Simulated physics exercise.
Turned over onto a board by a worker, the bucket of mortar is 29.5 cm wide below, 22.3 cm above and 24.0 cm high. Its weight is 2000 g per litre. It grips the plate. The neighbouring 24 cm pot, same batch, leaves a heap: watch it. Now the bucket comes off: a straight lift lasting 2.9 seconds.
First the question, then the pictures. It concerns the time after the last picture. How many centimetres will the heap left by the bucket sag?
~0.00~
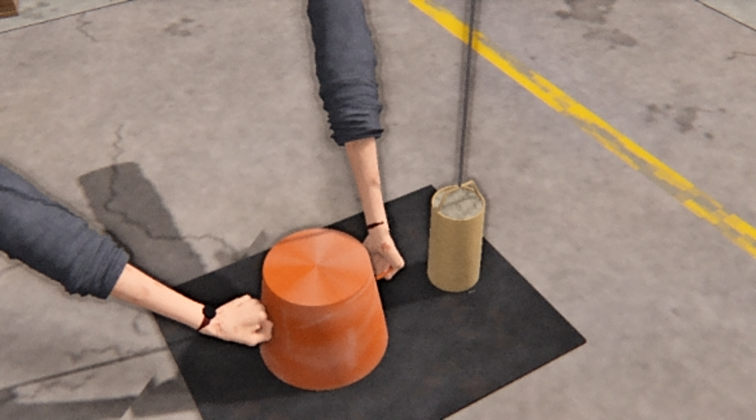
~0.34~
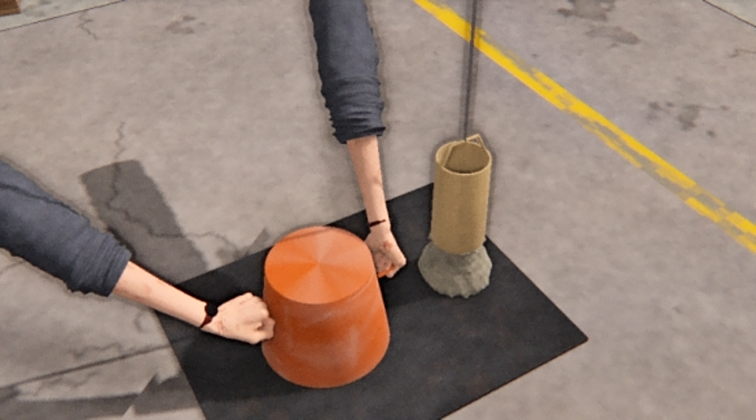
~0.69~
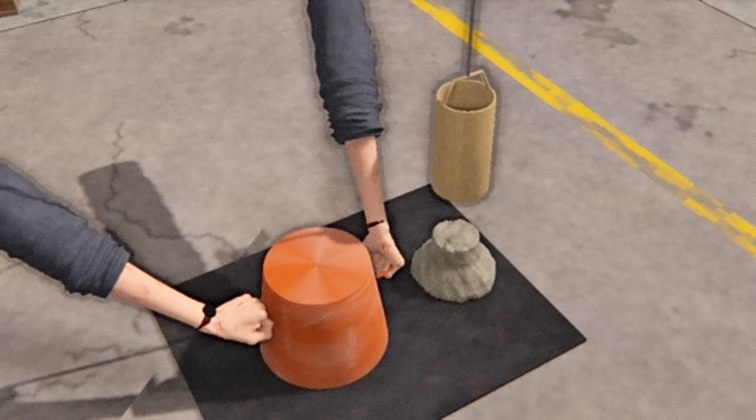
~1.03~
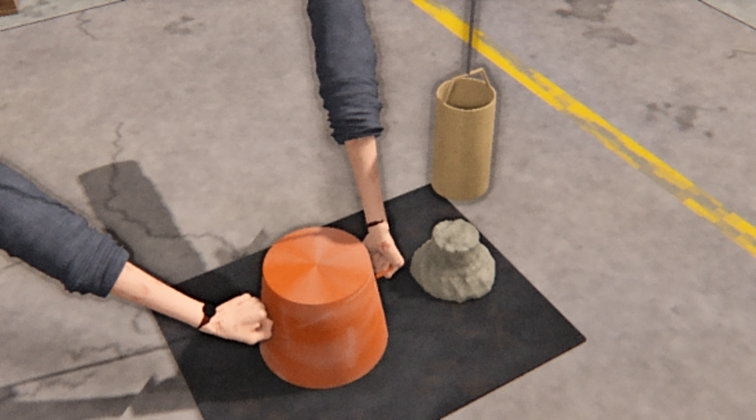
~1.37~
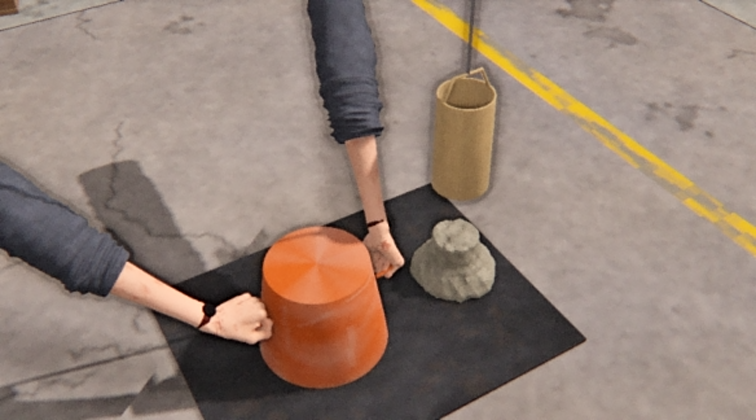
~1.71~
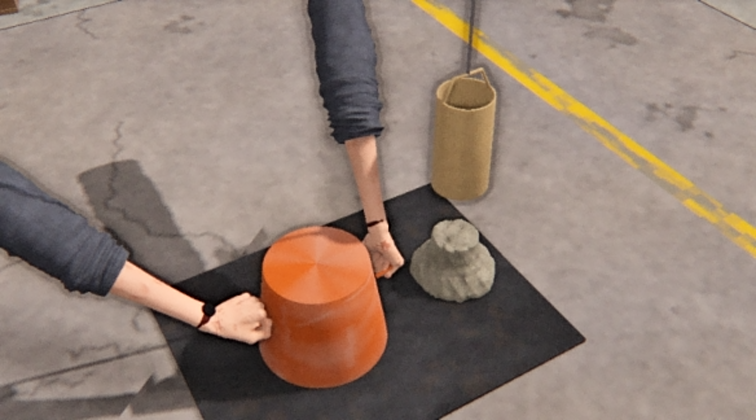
About 6 cm.
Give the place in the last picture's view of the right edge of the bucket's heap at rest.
The pixel is about (400, 335).
After 2.4 s, the bucket is up 5.1 cm; the mortar has come down 2.5 cm to 21 cm and is 32 cm wide.
After 3.2 s, the bucket is up 15 cm; the mortar has come down 5.9 cm to 18 cm and is 36 cm wide.
After 3.9 s, the bucket is up 25 cm; the mortar has come down 5.9 cm to 18 cm and is 36 cm wide.
After 4.8 s, the bucket is clear; the mortar has come down 6.0 cm to 18 cm and is 36 cm wide.
After 5.3 s, at rest, the bucket is clear; the mortar has come down 6.0 cm to 18 cm and is 36 cm wide.
